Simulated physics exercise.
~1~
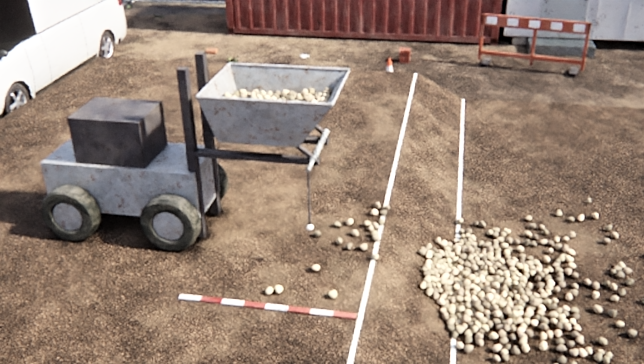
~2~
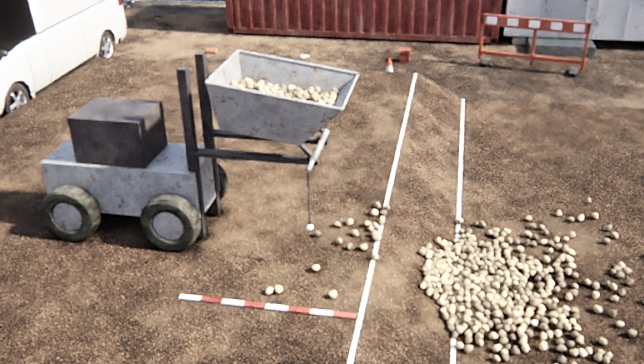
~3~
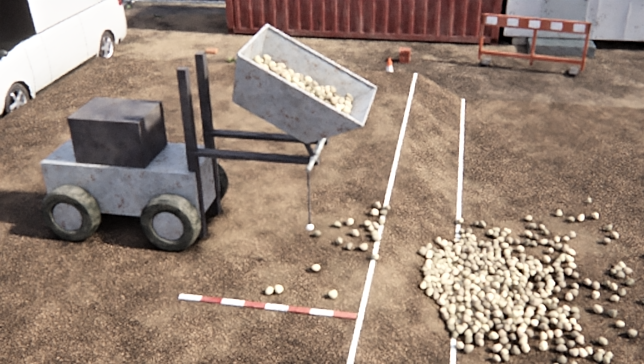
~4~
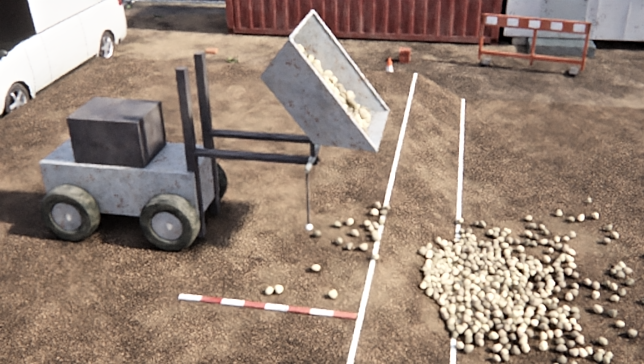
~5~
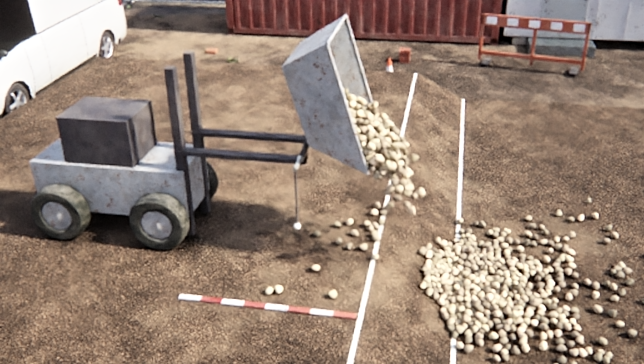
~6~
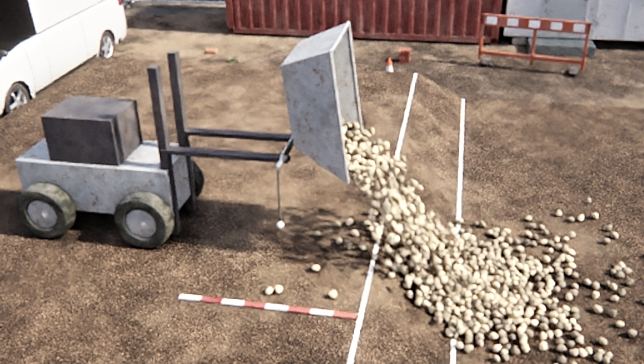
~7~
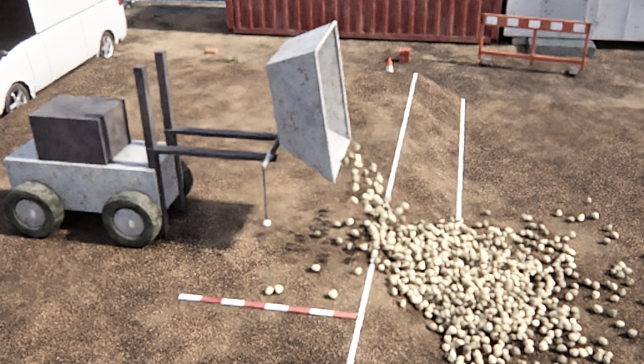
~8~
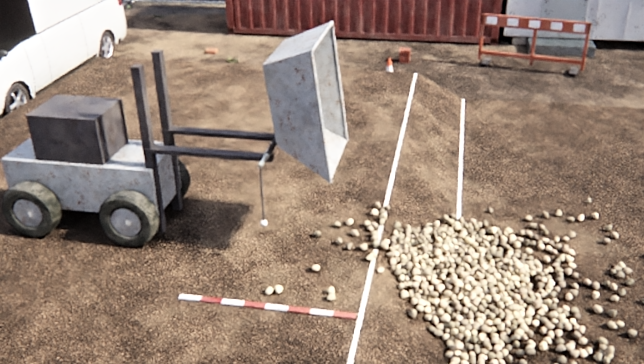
A small forklift-like machine tipped its grey metal skip steeply to the right and rolled back to the left as pale round stones poured out, spreading over the white line and joining the earlier pile, until the skip hung empty and still.
